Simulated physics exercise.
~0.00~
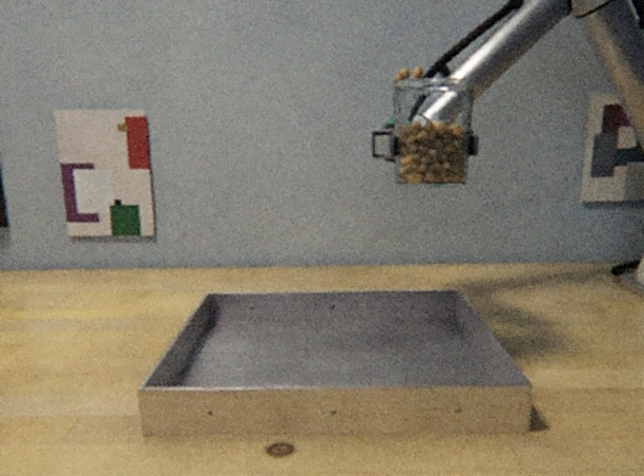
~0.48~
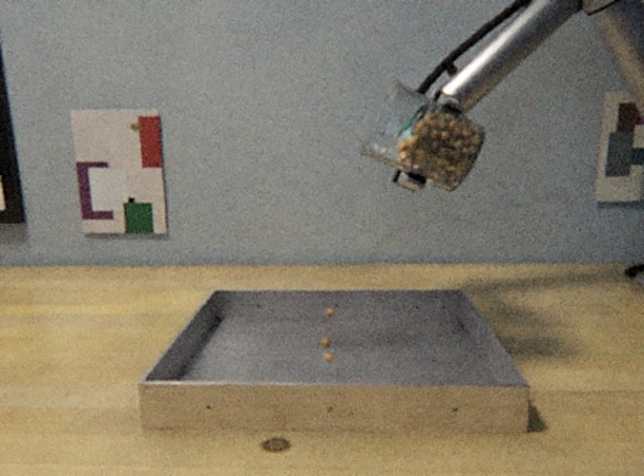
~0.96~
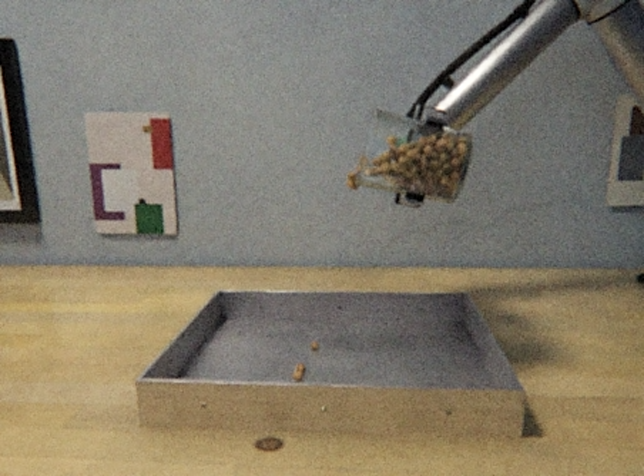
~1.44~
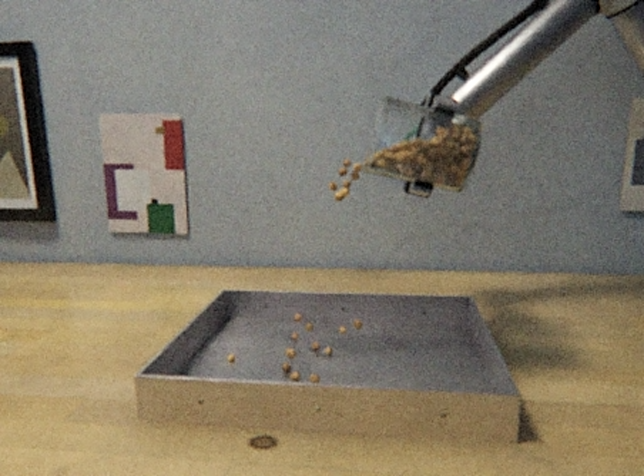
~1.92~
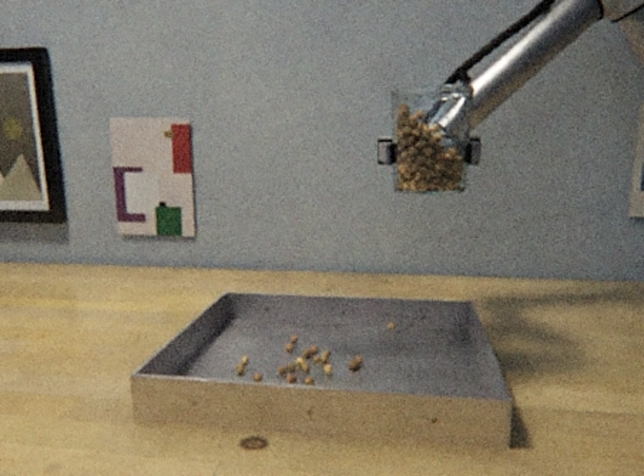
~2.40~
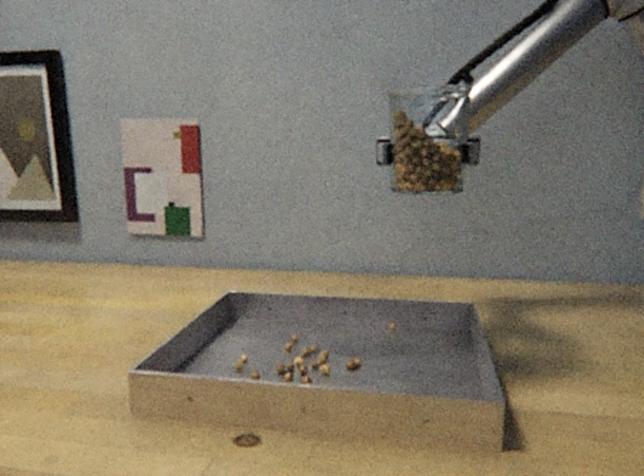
The footage shows a robot arm holding a clear cup of dried chickpeas above a shallow grey tray, tipping it to the left so that some pieces spill out, then returning it upright, with a small scatter in the tray and most still in the cup.
